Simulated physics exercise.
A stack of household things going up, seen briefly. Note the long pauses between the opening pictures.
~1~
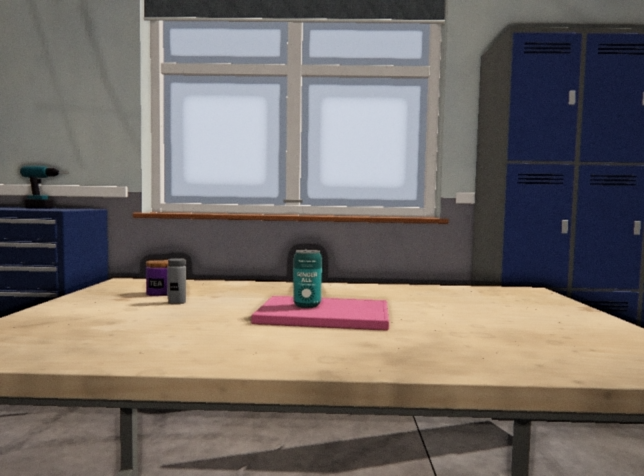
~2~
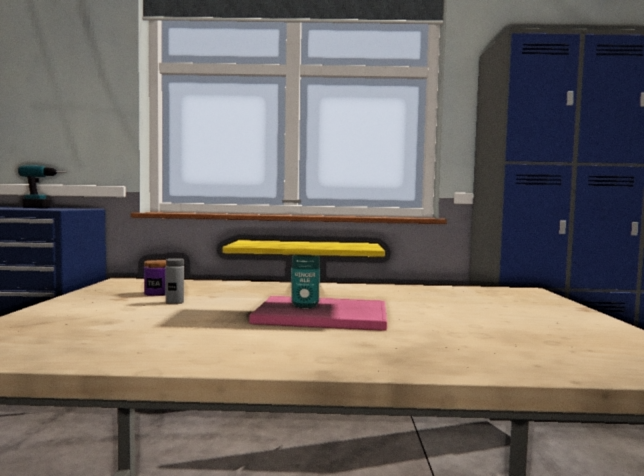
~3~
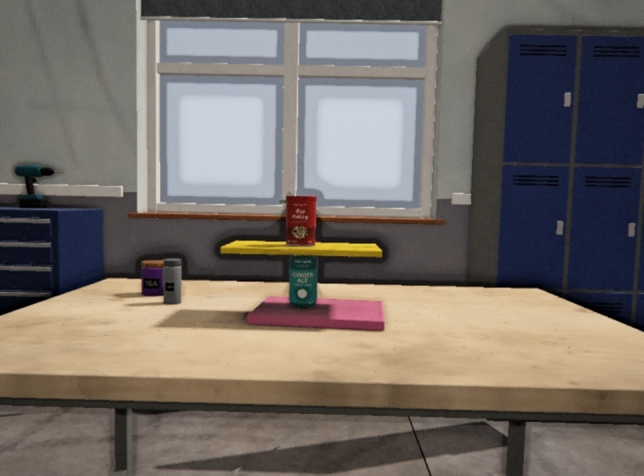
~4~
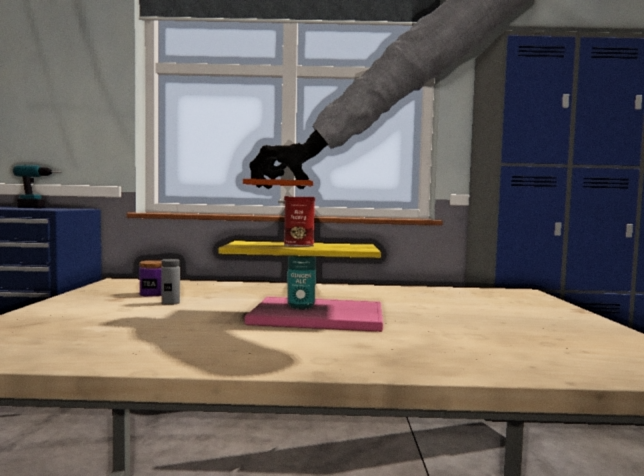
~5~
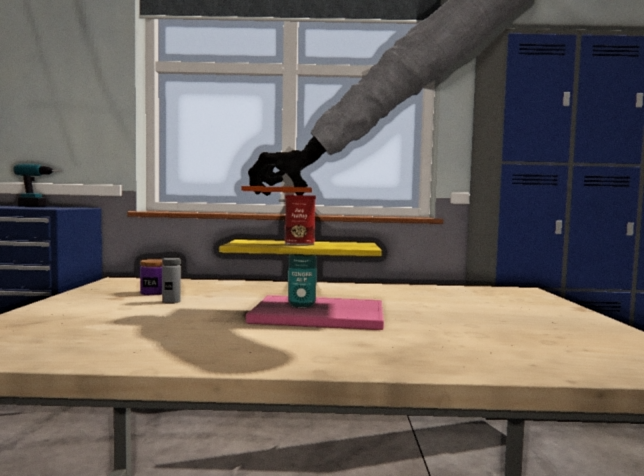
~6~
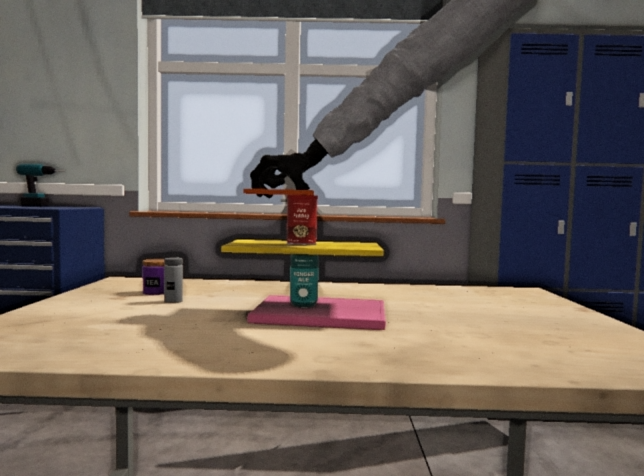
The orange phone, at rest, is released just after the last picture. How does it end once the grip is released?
It ends with the pile collapsed.
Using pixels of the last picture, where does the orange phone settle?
Roughly at pixel (280, 211).
Then, 0.30 s after the last picture, orange phone now fallen; red tin tipped 3° from how it was.
Then, 0.50 s after the last picture, things are still on the move.
Then, 1.00 s after the last picture, nothing new.
Then, 2.30 s after the last picture, orange phone resting near (281, 211).
At rest, fallen, orange phone; the other 6 in place. Seen from the same camera at the end, orange phone near (280, 211). The pile loses its balance.
